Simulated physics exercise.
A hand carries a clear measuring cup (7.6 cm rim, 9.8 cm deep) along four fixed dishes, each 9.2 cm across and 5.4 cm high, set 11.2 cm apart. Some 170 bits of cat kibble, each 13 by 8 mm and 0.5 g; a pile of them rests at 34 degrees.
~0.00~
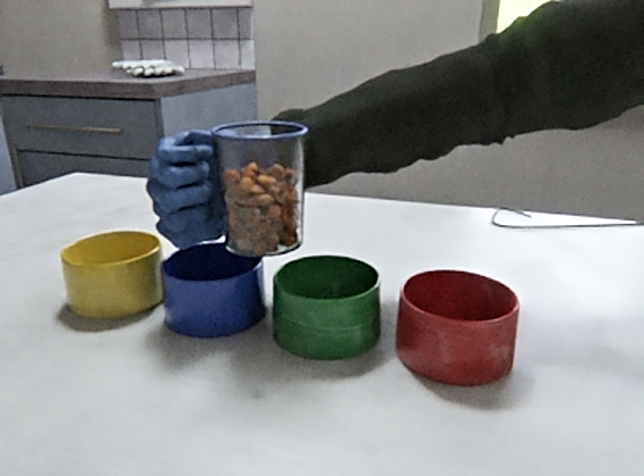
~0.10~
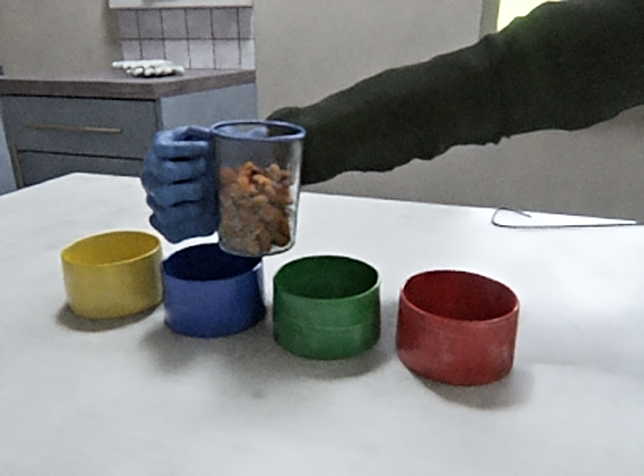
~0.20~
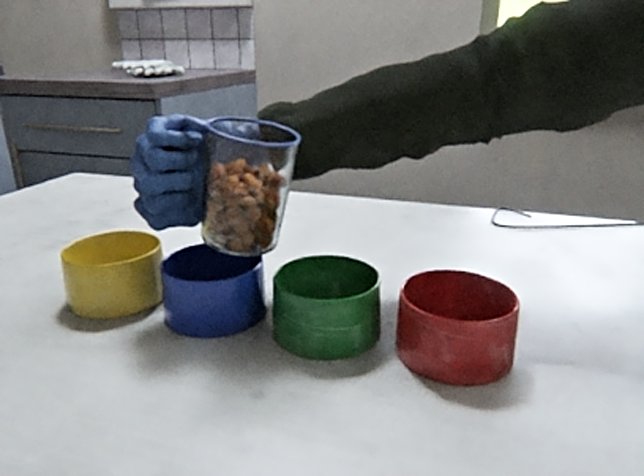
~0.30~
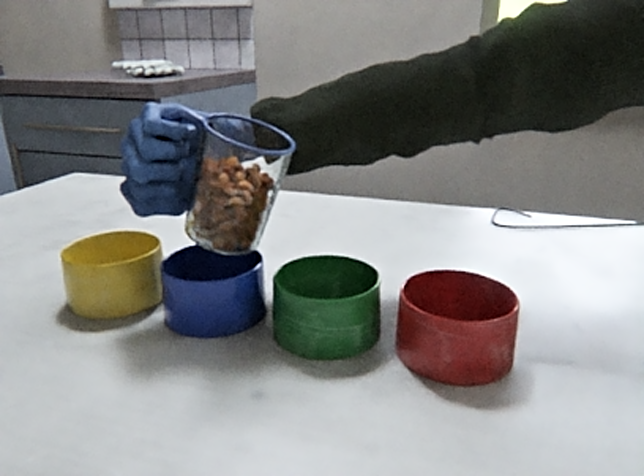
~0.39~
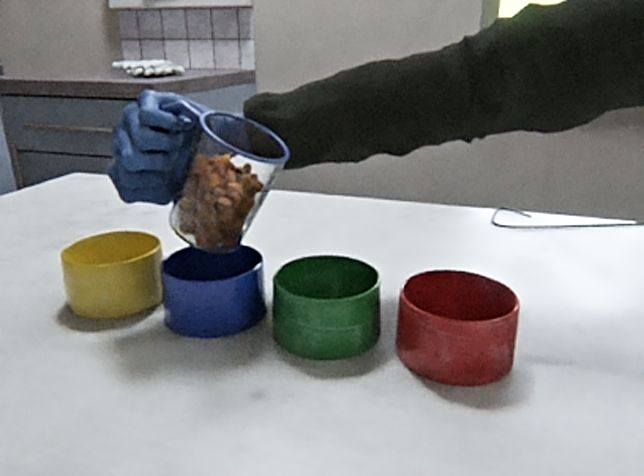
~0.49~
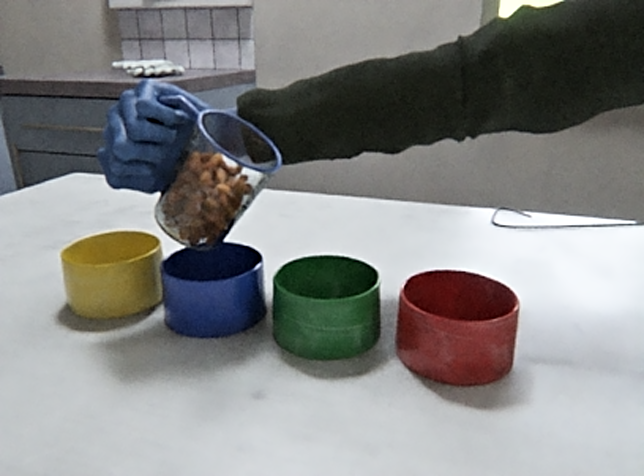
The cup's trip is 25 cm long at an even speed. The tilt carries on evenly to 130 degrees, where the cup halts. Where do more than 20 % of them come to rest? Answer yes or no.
Red: No, blue: No, green: No, yellow: Yes, counter: Yes.
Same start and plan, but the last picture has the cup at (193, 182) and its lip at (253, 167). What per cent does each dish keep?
Red 0; blue 0; green 0; yellow 70.
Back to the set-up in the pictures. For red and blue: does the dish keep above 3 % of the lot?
Red no; blue yes.
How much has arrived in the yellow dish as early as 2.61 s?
Near 55 per cent so far.
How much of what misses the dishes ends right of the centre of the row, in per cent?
About 0 per cent.
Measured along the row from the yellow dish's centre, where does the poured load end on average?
Some 4 cm to the right.
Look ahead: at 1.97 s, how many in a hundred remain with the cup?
Roughly 0 per cent.
After 1.38 s, tilt 109 degrees; cup holds 95 %, blue 5 %.
After 1.97 s, tilt 130 degrees; cup holds 0 %, blue 10 %, yellow 55 %.
Then, at 2.61 s, tilt 130 degrees; cup holds 0 %, blue 10 %, yellow 55 %.
At rest (2.9 s), red 0 %, blue 10 %, green 0 %, yellow 55 %, counter 30 %.
